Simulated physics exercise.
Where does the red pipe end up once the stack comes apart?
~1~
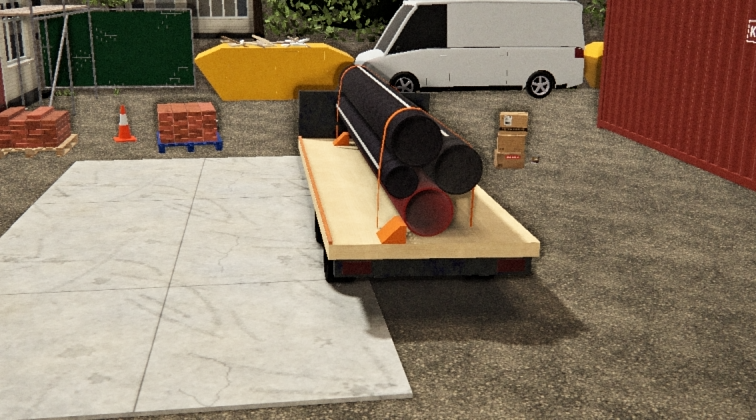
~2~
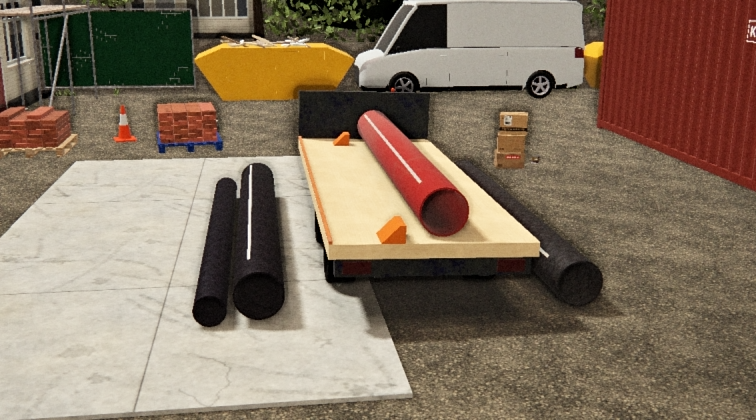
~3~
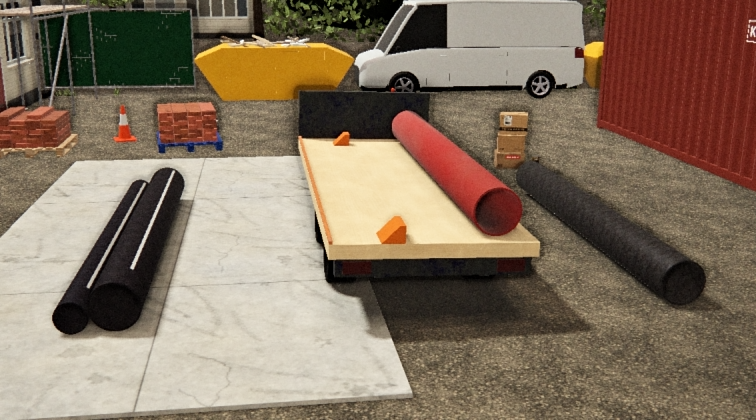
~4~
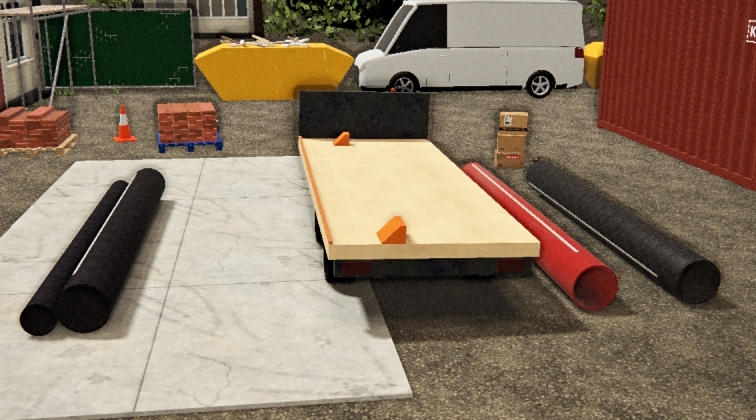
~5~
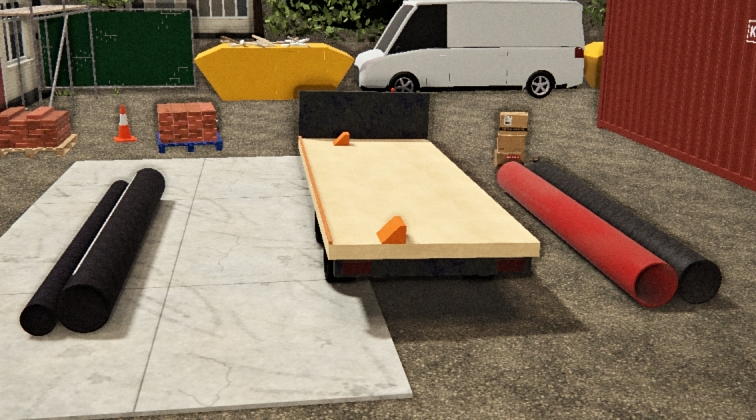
It rolls across the deck and goes over the right edge of the trailer, ending up on the ground beside a black pipe.
